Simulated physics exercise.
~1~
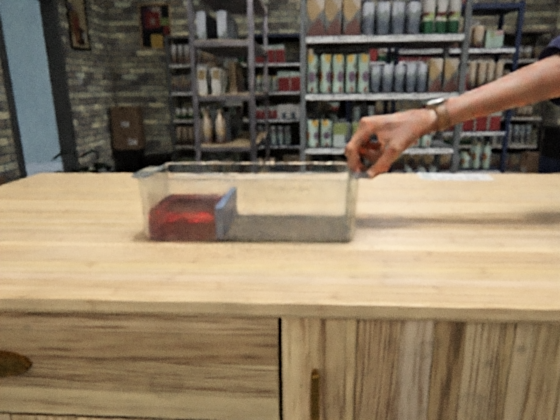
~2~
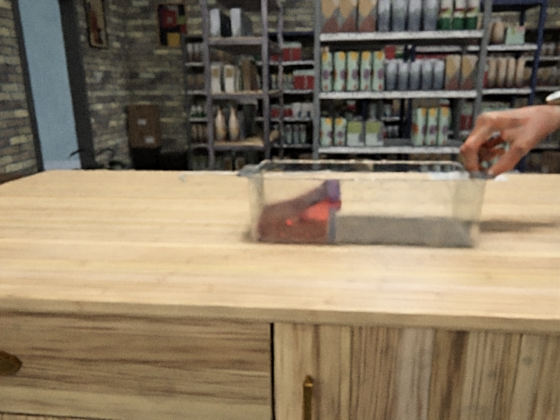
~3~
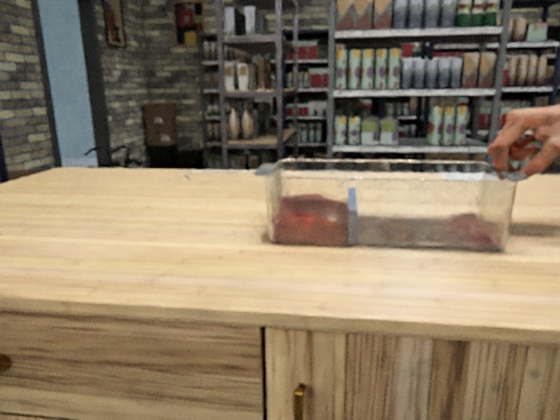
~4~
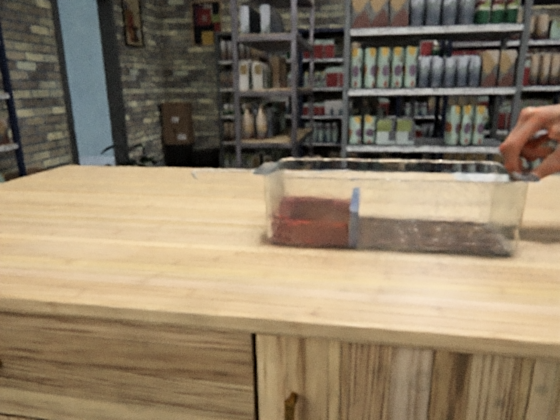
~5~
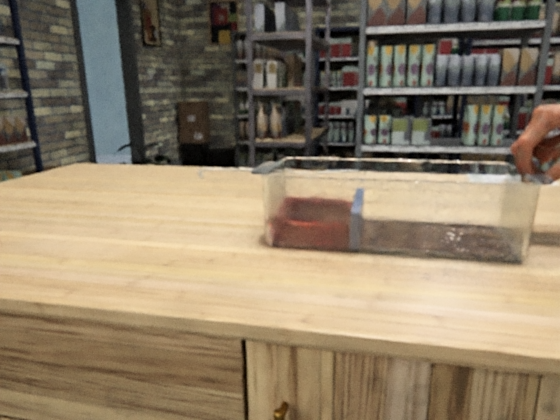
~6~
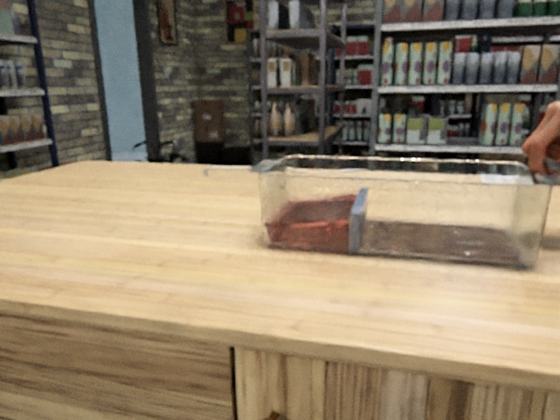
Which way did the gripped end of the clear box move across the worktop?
It moved to the right, along with the rest of the box, as the hand pulled it.
